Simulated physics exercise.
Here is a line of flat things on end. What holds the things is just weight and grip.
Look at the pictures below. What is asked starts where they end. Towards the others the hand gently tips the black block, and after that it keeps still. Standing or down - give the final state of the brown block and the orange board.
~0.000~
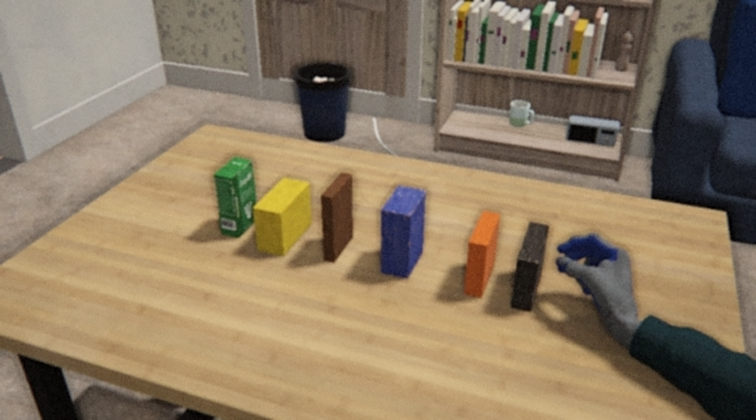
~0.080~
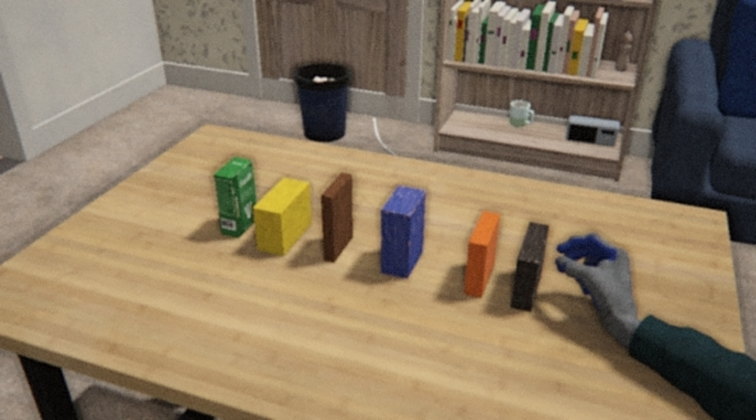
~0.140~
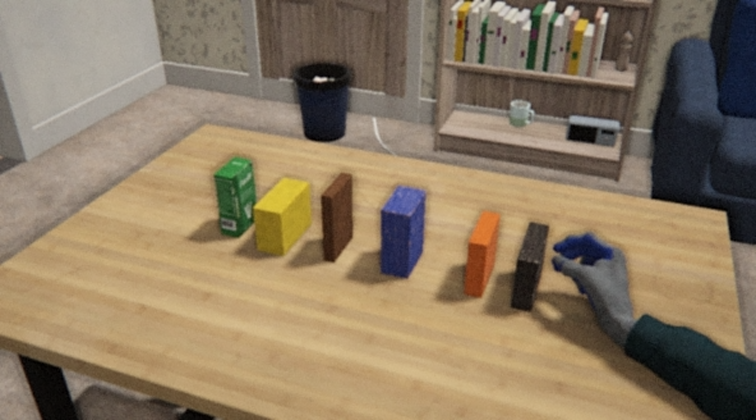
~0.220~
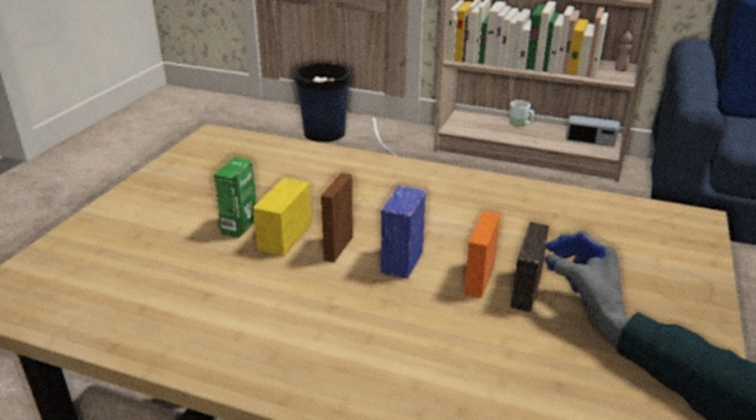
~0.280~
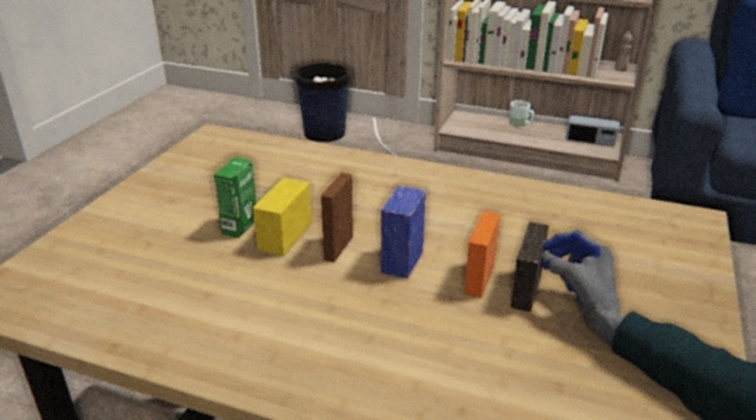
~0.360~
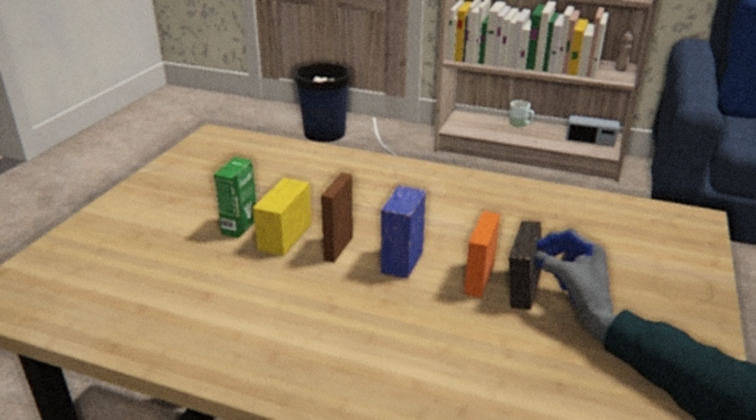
Brown block: Standing; orange board: Down.
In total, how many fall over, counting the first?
2 in total.
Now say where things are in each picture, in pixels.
The first picture shows brown block (338, 218); orange board (482, 254).
The second picture shows yellow block (284, 216); blue block (403, 232).
The third picture shows yellow block (284, 216); blue block (403, 232).
The fourth picture shows yellow block (284, 216); blue block (403, 232).
The fifth picture shows yellow block (284, 216); blue block (403, 232).
The sixth picture shows black block 8° over; brown block (338, 218); orange board (482, 254).
After 0.76 s, black block 48° over; orange board tipped 23° from how it was near (469, 251).
After 0.96 s, black block 68° over; orange board on its side near (441, 265).
After 2.46 s, brown block resting near (338, 218); orange board resting near (440, 265).
At rest (3.8 s), tipped over on the table, orange board; the other 3 in place. Seen from the same camera at the end, brown block near (338, 218), orange board near (440, 264).
